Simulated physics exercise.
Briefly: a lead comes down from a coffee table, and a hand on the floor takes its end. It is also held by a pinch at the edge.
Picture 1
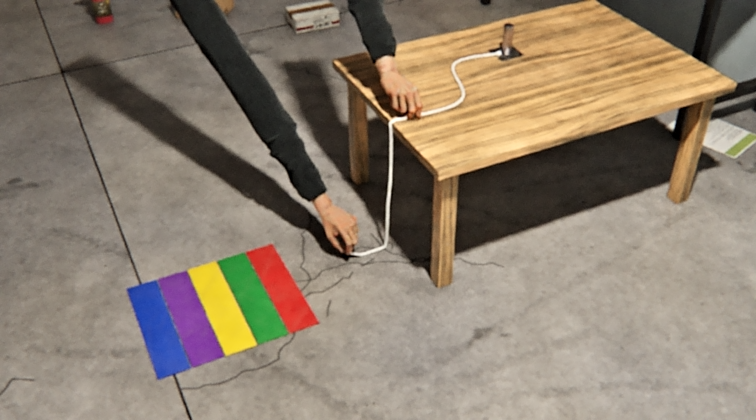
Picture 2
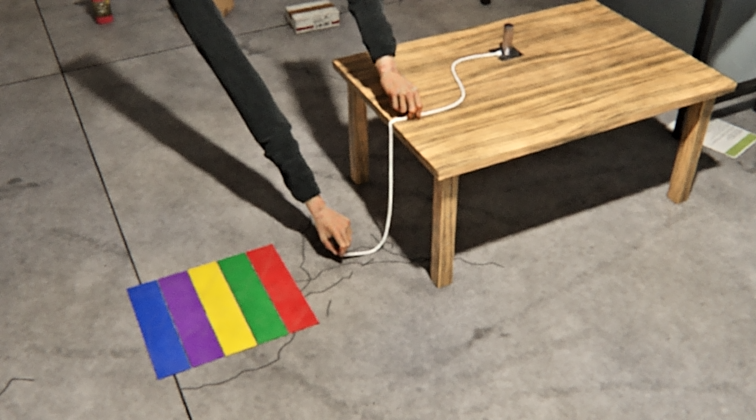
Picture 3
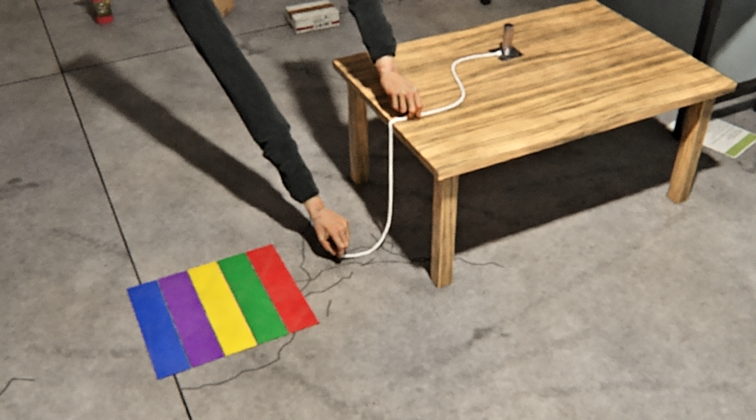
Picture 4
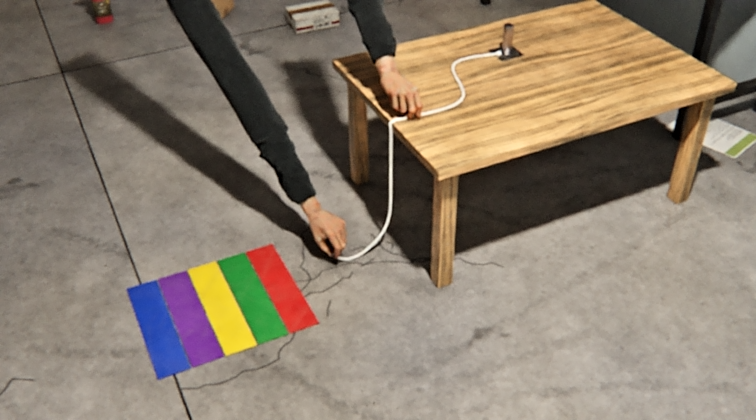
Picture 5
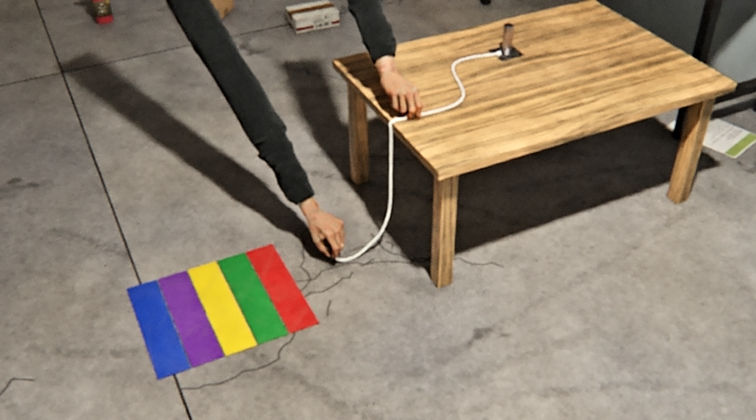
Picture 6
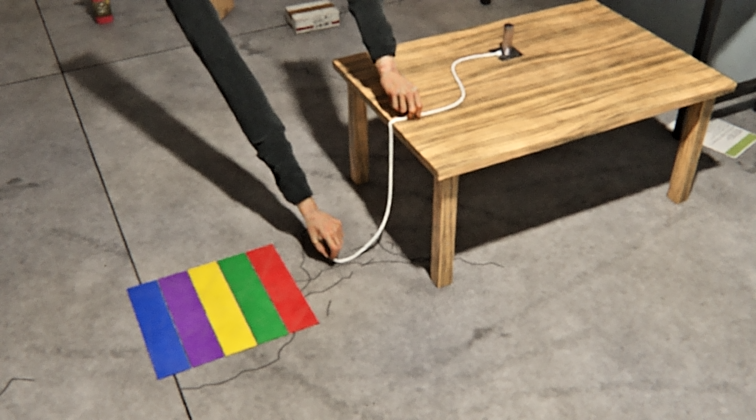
The clip opens on a white cord running across a wooden table and down over its edge, one hand pinching it there while another holds its end near the floor beside five coloured stripes. The lower hand shifts the end slightly left, and the hanging cord bends a little as the upper hand stays still.
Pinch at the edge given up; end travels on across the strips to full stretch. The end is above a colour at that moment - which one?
The yellow one.
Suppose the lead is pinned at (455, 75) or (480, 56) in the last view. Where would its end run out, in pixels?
It would be somewhere around (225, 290) the first time and (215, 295) the second.
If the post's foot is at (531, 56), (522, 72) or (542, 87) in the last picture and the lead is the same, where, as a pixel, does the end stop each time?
Estimated pixels per try: (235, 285); (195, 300); (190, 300).
Soon after, end near (268, 276); over red.
Then, end near (235, 286); over green.
At full stretch, end near (215, 293); over yellow. It gets as far as the yellow strip.
